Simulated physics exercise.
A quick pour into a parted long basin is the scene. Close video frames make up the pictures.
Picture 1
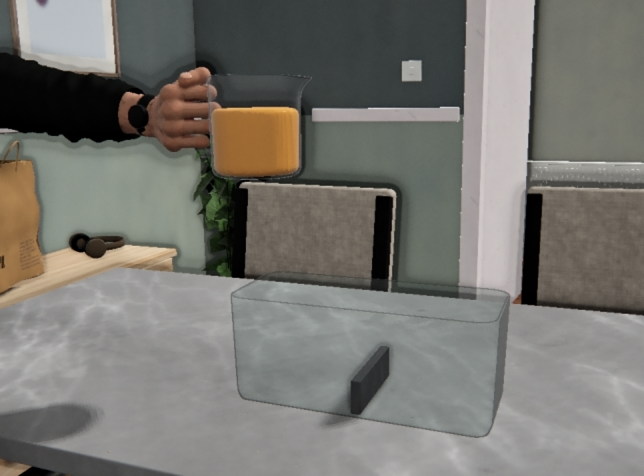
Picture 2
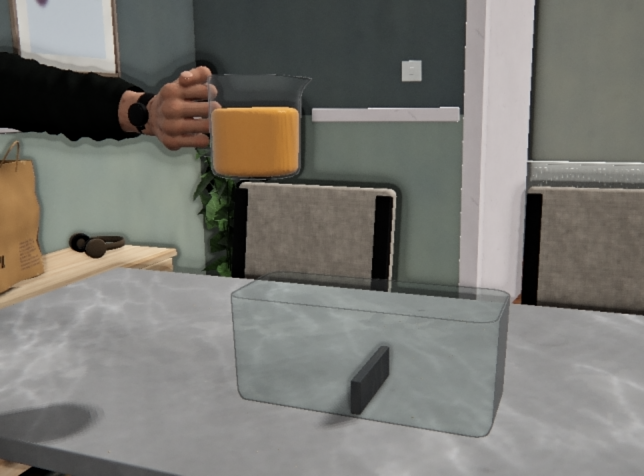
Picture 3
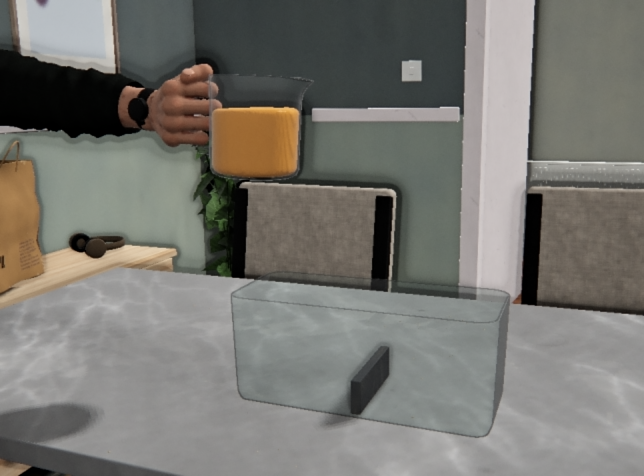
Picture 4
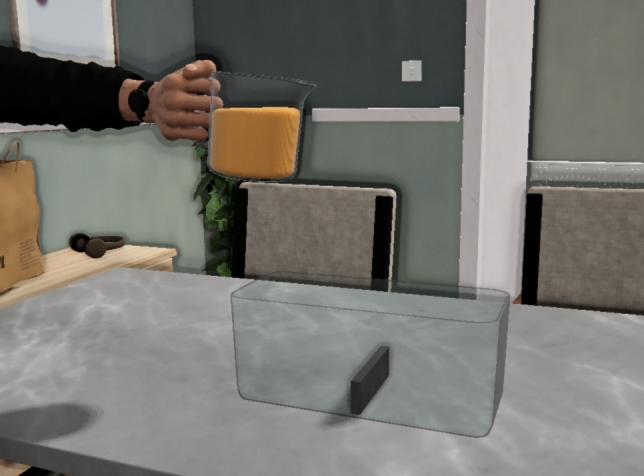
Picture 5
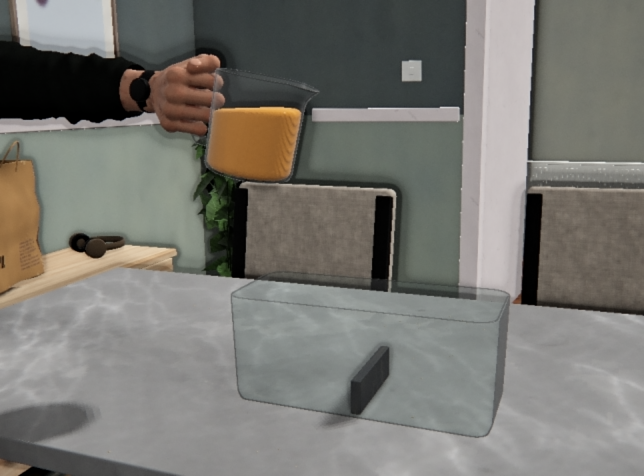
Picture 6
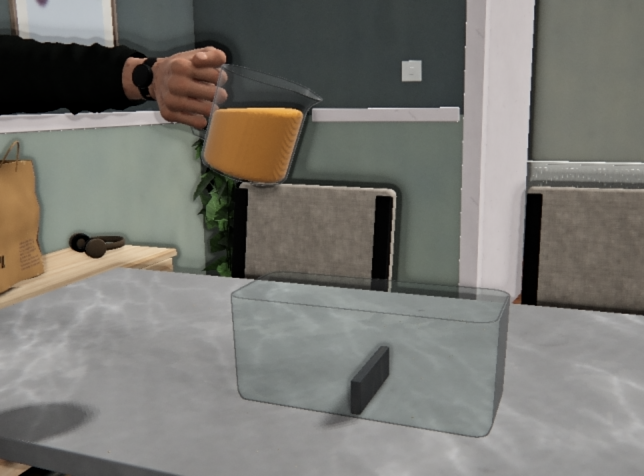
A hand held a clear pitcher of orange juice above a long, see-through basin on a gray table, then gradually tilted it to the right while the basin stayed still.
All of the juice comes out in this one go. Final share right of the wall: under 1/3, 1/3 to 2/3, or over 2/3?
The right side is left with enough for a third but not past two thirds.
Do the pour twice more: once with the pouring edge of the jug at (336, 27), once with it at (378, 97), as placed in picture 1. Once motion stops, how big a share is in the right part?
It comes to about 85 %, followed by about 85 %.
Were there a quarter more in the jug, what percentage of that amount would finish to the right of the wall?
60 per cent or so.
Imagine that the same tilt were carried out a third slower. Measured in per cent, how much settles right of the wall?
I'd estimate about 55 percent ends up there.
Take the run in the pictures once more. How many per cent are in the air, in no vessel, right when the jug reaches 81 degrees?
Something close to 20 percent of it.
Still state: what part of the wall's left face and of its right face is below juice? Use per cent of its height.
The left comes to 40 % and the right to 40 %.
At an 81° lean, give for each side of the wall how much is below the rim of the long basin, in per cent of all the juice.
Left 0, right 0.
A moment on, the jug is tipped on its side and 79 per cent is still to pour, 0 is left of the wall and 0 right of it.
Next, the jug is tipped right over and 20 per cent is still to pour, 20 is left of the wall and 32 right of it.
Then the jug is tipped right over and 1 per cent is still to pour, 47 is left of the wall and 46 right of it.
Later the jug is tipped right over and 0 per cent is still to pour, 52 is left of the wall and 47 right of it.
Finally, 51 per cent lies left of the wall, 47 right of it and 2 outside.
